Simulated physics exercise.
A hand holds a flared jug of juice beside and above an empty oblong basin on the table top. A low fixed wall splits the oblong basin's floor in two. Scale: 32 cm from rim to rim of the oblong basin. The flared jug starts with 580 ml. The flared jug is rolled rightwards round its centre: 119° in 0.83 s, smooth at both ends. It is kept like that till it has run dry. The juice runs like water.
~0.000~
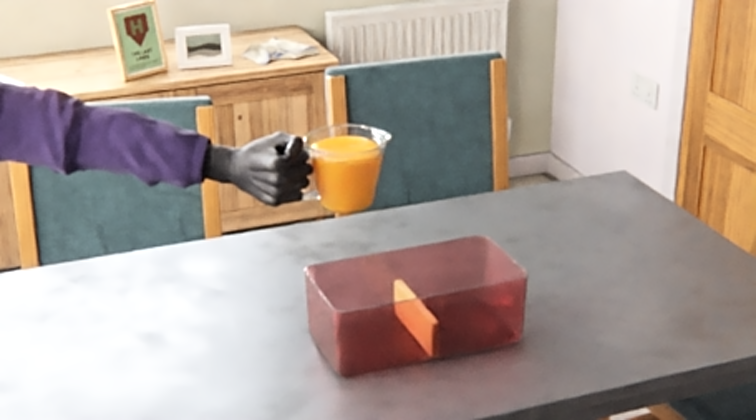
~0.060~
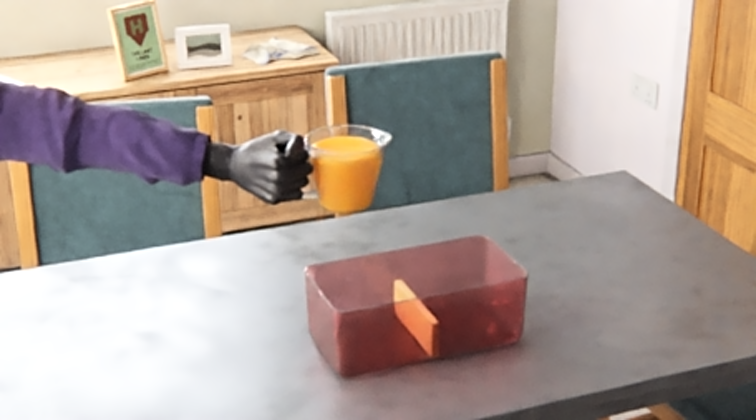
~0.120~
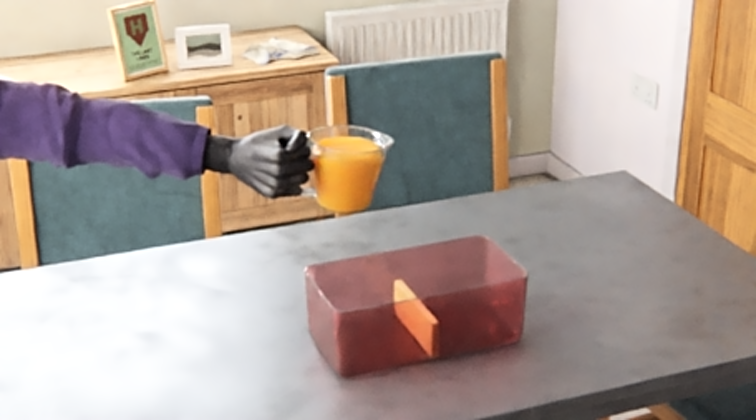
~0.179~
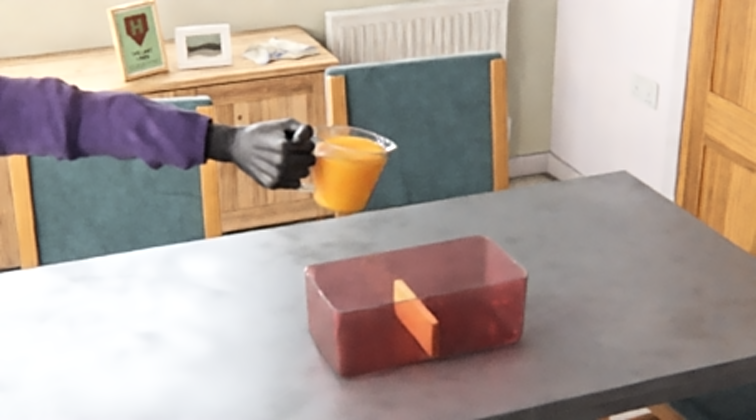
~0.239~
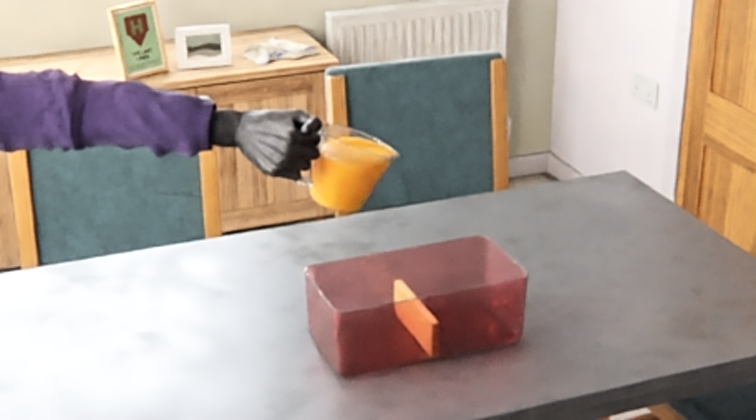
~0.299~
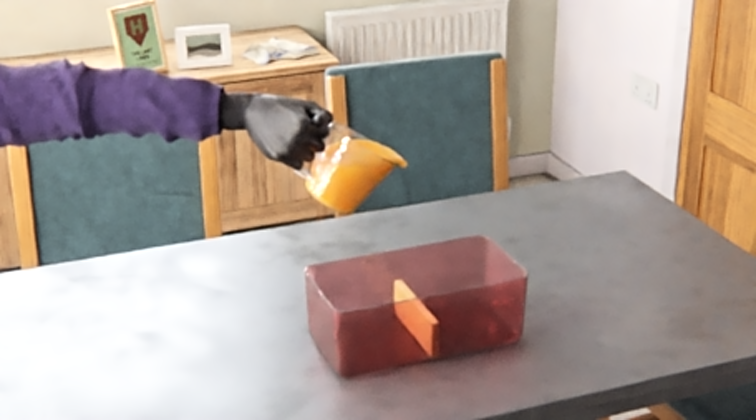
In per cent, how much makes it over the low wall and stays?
About 68 per cent.
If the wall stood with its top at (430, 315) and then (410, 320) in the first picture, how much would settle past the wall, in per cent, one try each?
In turn about 50 and 75 per cent.
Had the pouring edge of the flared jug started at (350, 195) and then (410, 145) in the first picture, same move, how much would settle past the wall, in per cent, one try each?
In turn about 5 and 85 per cent.
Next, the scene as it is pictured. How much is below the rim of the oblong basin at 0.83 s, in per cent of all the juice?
About 92 per cent.
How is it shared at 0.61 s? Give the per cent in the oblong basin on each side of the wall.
Left about 0, right about 30.
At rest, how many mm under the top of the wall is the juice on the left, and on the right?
Left about 54 mm, right about 44 mm.
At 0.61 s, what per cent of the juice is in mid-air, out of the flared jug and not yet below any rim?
About 38 per cent.
Then, 0.61 s in, the tilt is 99° and 32 per cent is still to pour, 0 is left of the wall and 30 right of it.
Then, 0.83 s in, the tilt is 119° and 1 per cent is still to pour, 25 is left of the wall and 68 right of it.
Then, 1.07 s in, the tilt is 119° and 0 per cent is still to pour, 30 is left of the wall and 68 right of it.
Then, 1.33 s in, the tilt is 119° and 0 per cent is still to pour, 30 is left of the wall and 68 right of it.
Finally, 30 per cent lies left of the wall, 68 right of it and 2 outside.
